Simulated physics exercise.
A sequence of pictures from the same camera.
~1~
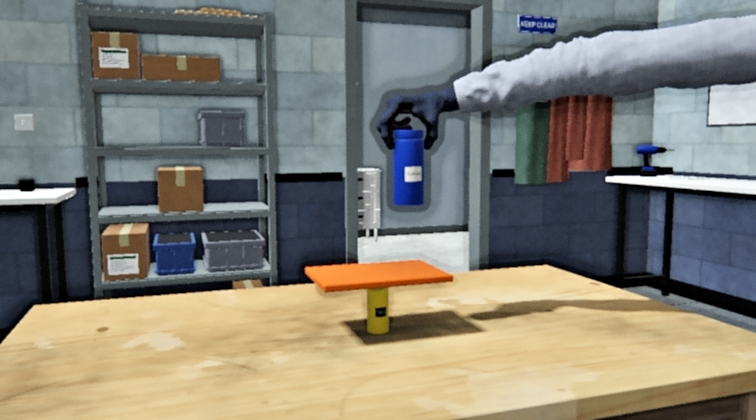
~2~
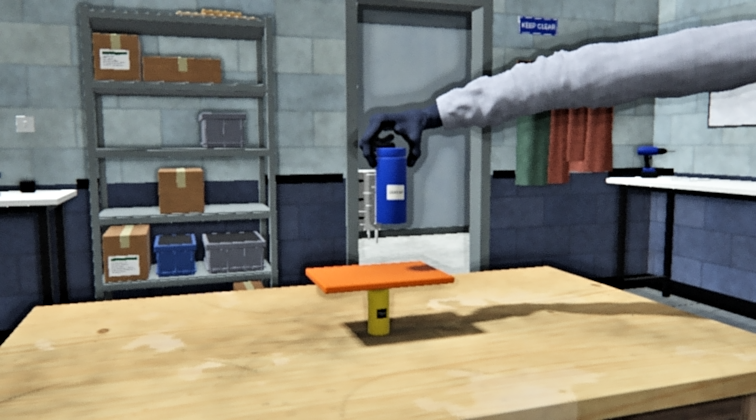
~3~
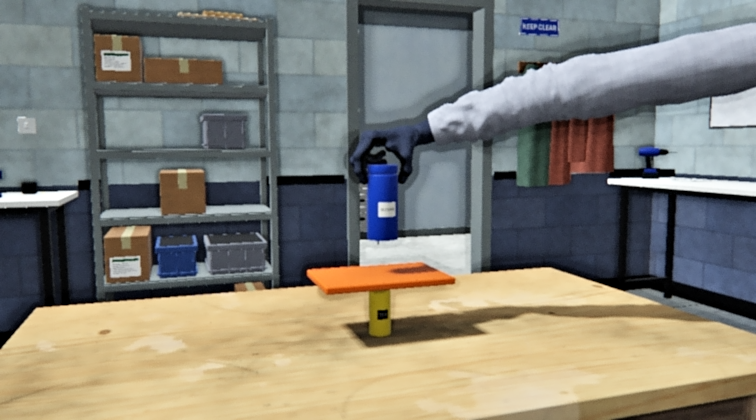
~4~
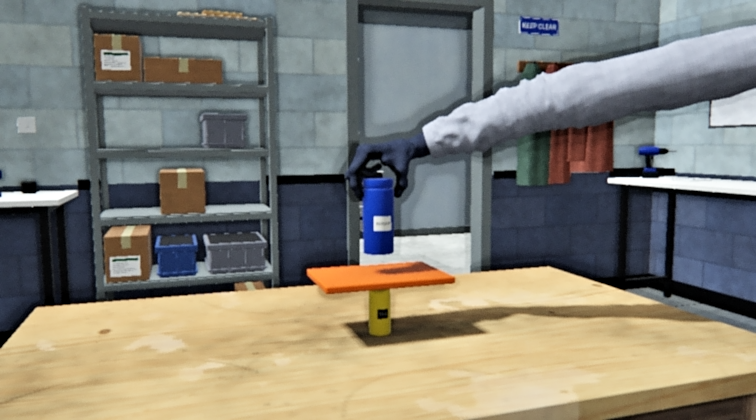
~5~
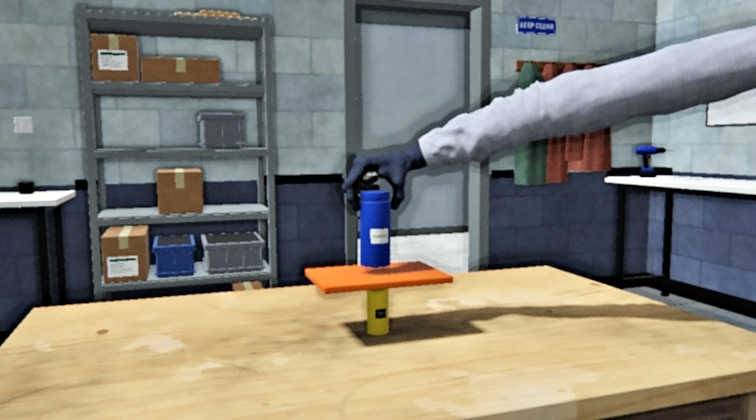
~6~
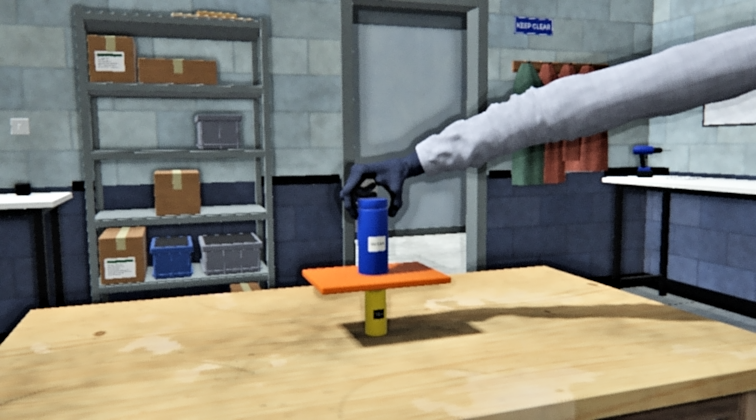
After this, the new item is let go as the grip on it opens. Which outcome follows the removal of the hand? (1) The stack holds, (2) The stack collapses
(1) The stack holds.
Then, 0.20 s past the last view, nothing moves.
Then, 0.40 s past the last view, blue jar resting near (373, 236).
Finally, all 3 still in place. Final places as the last picture's camera would see them, blue jar near (373, 236). The stack stays up.
